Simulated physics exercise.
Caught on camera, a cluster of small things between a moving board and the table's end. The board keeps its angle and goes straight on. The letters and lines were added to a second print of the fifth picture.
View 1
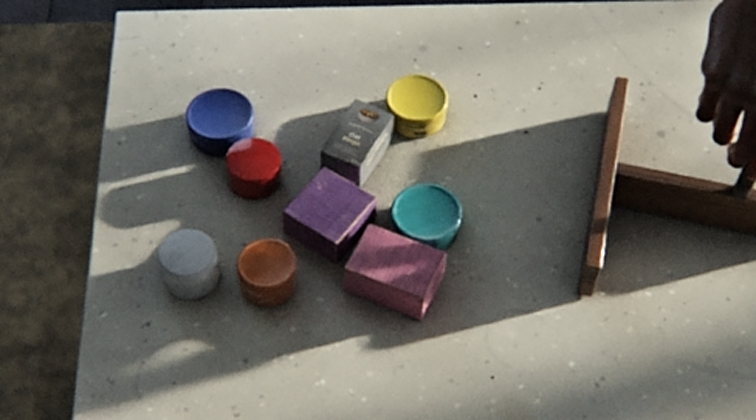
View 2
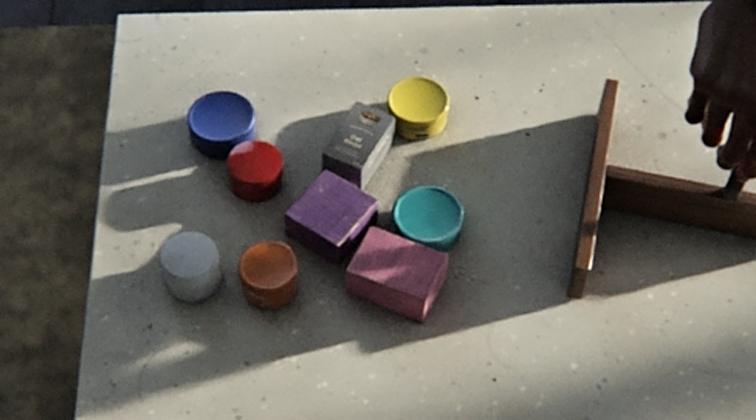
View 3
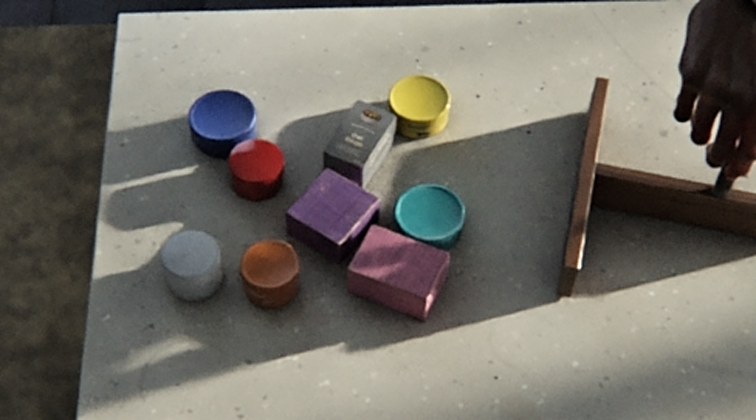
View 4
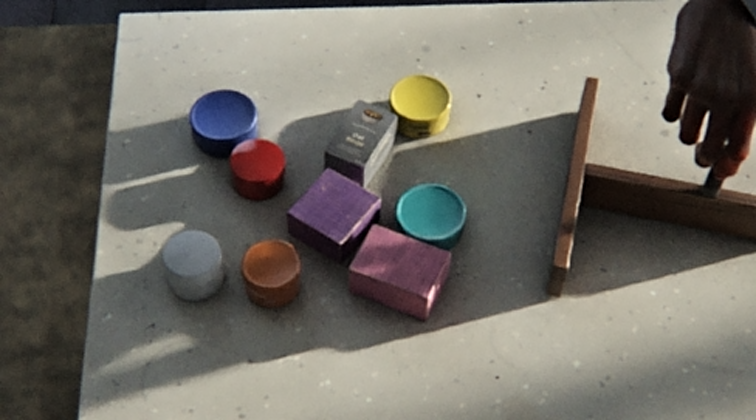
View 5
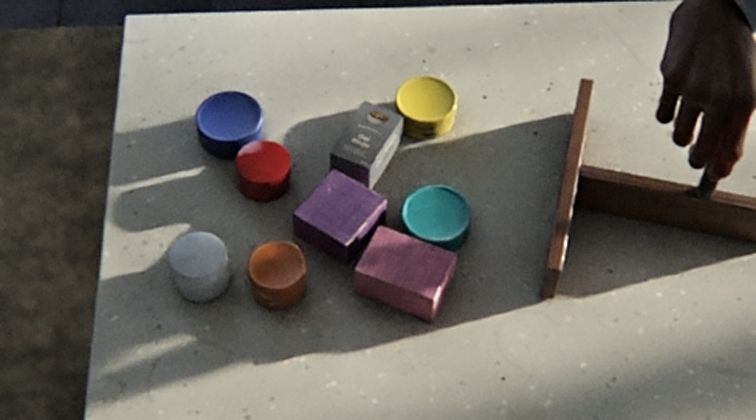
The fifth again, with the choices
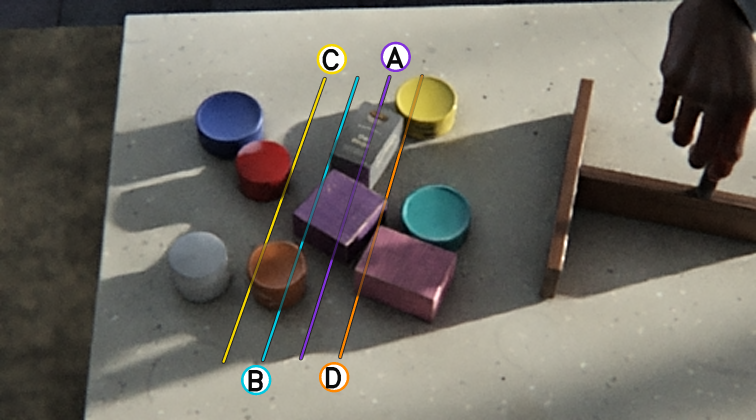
A hand slides a wooden board slowly left toward a cluster of colourful tubs and blocks.
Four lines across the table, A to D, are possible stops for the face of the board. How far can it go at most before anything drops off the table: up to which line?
Line B.
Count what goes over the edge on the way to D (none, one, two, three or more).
By then, none.
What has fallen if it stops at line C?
The white tin goes over.
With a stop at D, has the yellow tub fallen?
No.
On the marked copy, A at (349, 205); B at (314, 207); C at (278, 208); D at (384, 204).
Following B. Soon after the start, board (482, 171); turquoise jar (429, 220); white tin (200, 267).
Later, board (390, 174); white tin (184, 265); blue tub (223, 119).
In the end, board (320, 176); white tin (117, 256); orange jar (175, 259); nothing has fallen.
As for the rest, A is safe but short; C drops the white tin; D is safe but short.
